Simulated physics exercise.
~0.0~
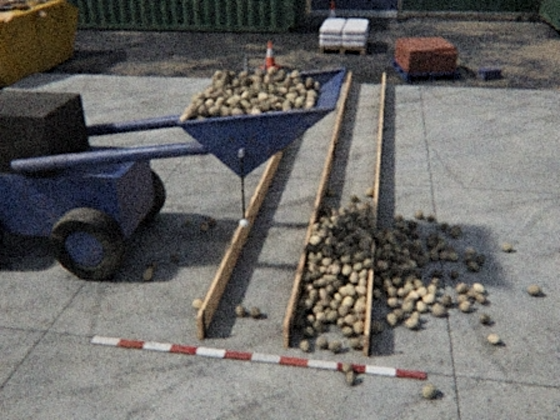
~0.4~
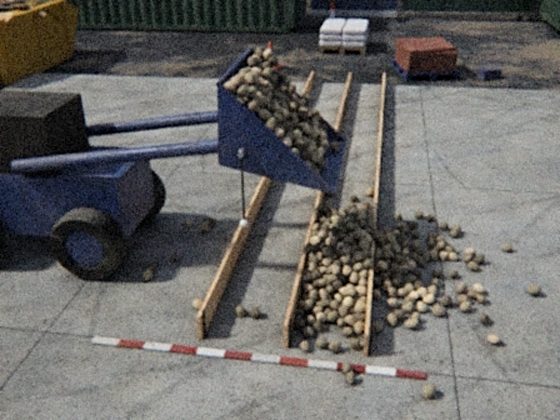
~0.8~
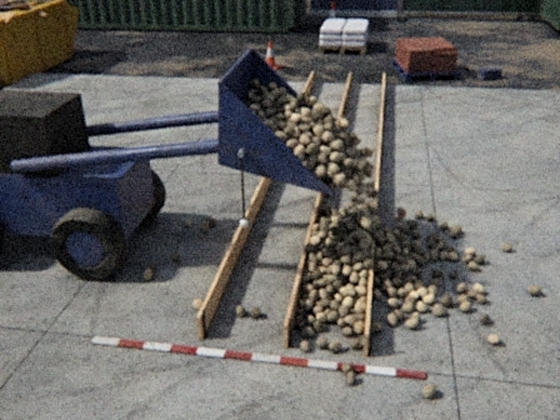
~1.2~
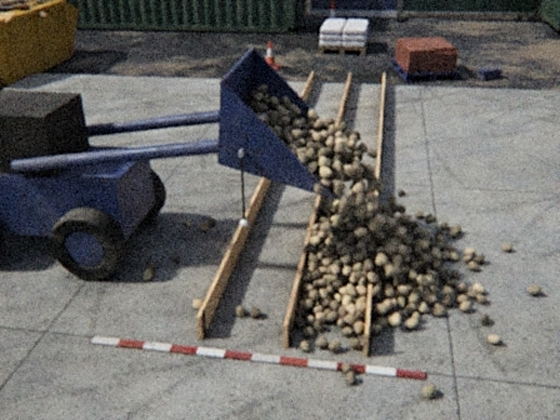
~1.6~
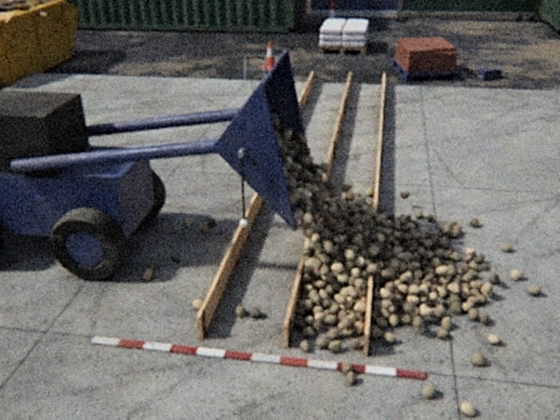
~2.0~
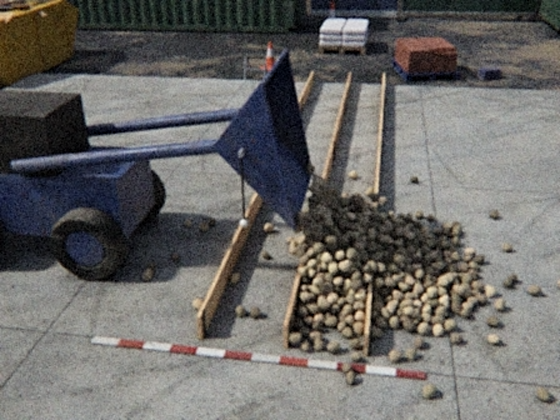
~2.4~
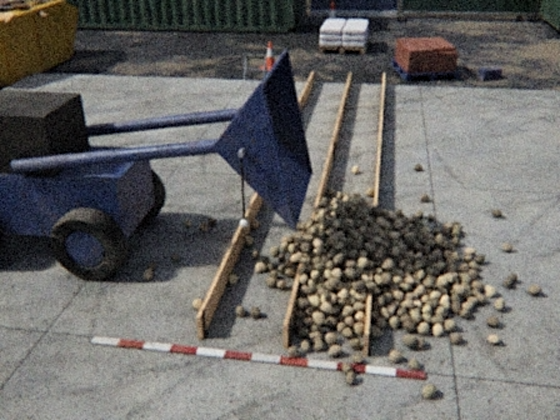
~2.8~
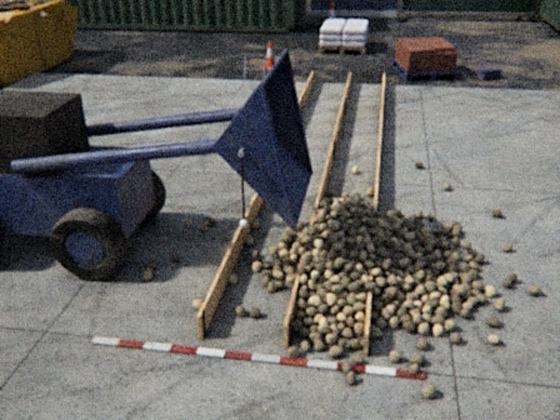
A blue loader's bucket tipped forward and paused while its stones began sliding out, then tilted steeply and emptied onto the heap already lying across the wooden boards, leaving a bigger, wider pile that spilled past the last board and settled still.
